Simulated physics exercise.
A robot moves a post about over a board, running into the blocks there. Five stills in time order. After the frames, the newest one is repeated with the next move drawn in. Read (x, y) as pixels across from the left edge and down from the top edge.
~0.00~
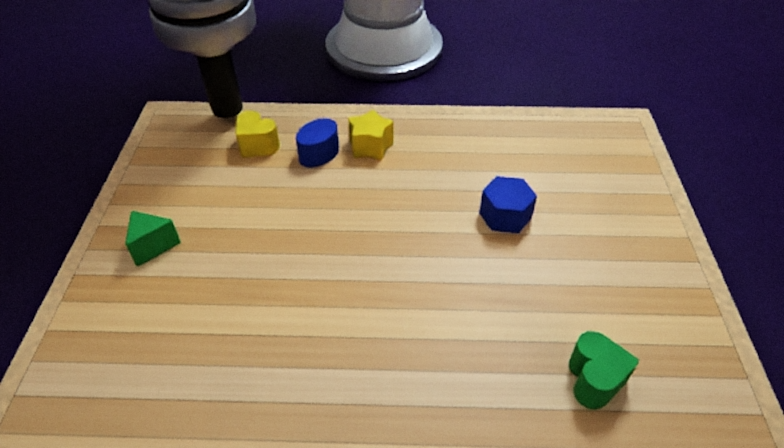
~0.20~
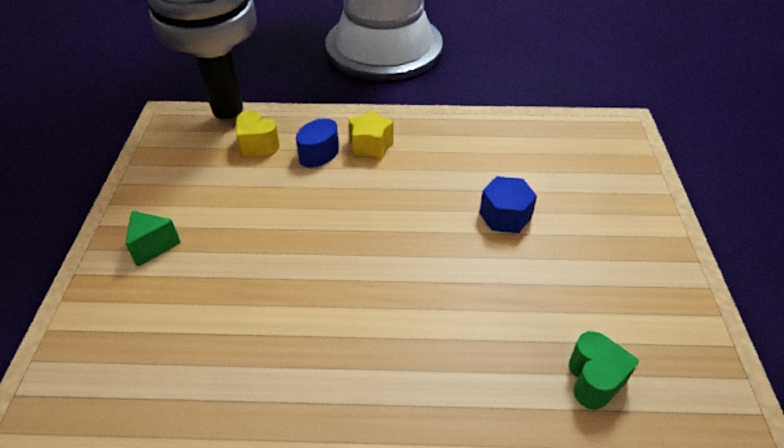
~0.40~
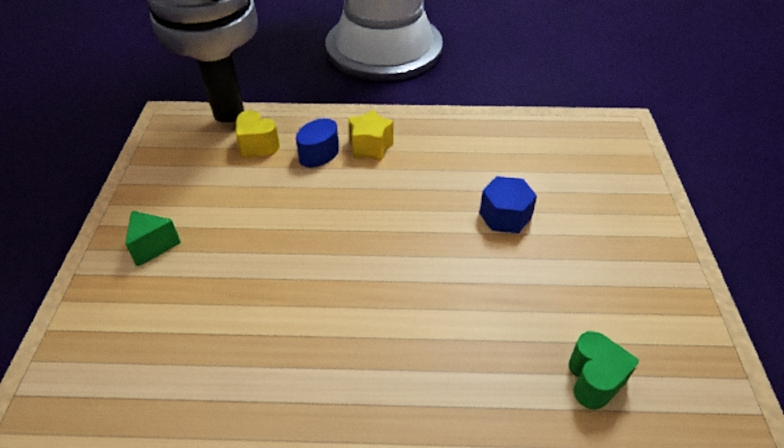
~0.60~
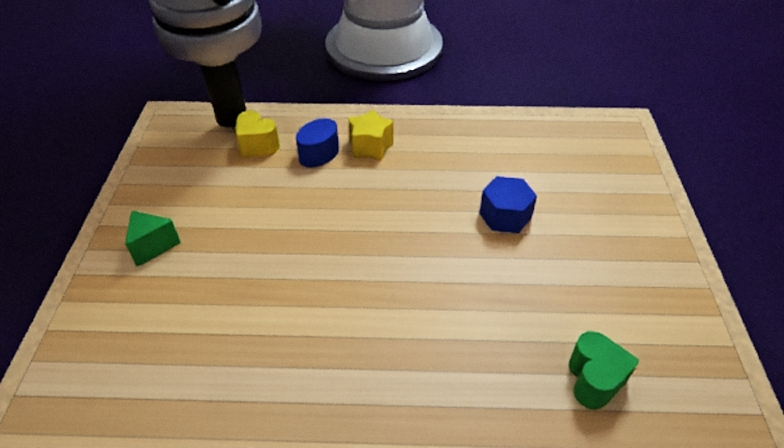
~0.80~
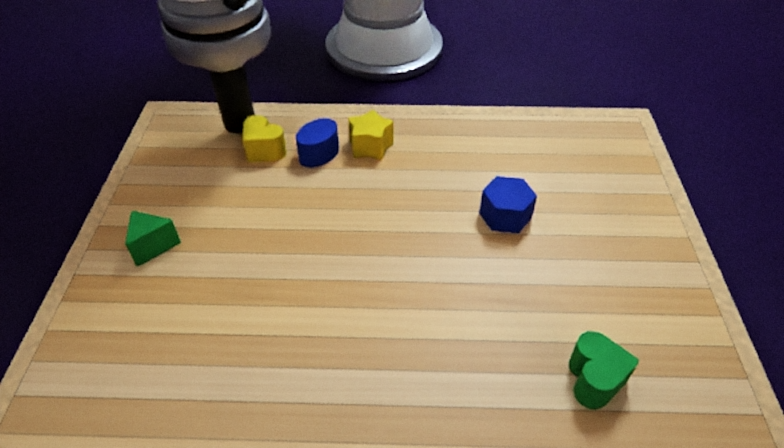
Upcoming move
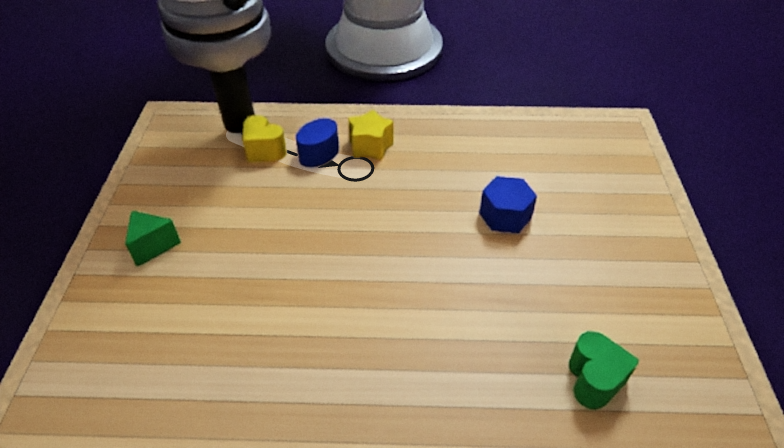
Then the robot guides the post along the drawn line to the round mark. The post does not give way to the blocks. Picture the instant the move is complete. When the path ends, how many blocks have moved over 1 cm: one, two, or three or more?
My forecast: 3 or more.
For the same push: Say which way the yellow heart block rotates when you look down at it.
It swings round clockwise.
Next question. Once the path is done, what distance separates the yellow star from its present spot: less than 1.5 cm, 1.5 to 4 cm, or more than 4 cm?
My estimate: In the 1.5 to 4 cm range.
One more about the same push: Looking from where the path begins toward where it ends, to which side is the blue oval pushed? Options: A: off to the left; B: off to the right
My pick is A.
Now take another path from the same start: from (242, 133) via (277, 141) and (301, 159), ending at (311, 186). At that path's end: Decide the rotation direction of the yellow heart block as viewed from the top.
The block turns clockwise.
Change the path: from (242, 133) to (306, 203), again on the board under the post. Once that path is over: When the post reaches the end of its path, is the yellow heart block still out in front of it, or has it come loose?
The post still has the yellow heart block in front of it when the path ends.
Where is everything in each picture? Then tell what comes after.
Lower end of the post at (228, 109), tops of blocks, yellow heart block at (253, 123), blue oval at (316, 131), yellow star at (370, 123), in the first picture.
Post at (228, 110), blocks as before, in the second picture.
Post at (229, 113), blocks as before, in the third picture.
Post at (232, 118), blocks as before, in the fourth picture.
Post at (240, 124), yellow heart block at (260, 128), blue oval at (316, 131), yellow star at (370, 123), in the fifth picture.
The drawn path runs from (242, 133) by way of (276, 147) and (313, 160) to (356, 169).
What follows on the original path. One third of the way, post at (275, 138); yellow heart block at (282, 148), turned 40° clockwise.
Two thirds of the way, post at (312, 151); yellow heart block at (294, 160), turned 100° clockwise; blue oval at (345, 135), turned 40° anticlockwise; yellow star at (377, 122), turned 15° anticlockwise.
At the end, post at (355, 159); yellow heart block at (295, 160), turned 105° clockwise; blue oval at (387, 137), turned 80° anticlockwise; yellow star at (400, 115), turned 50° anticlockwise.
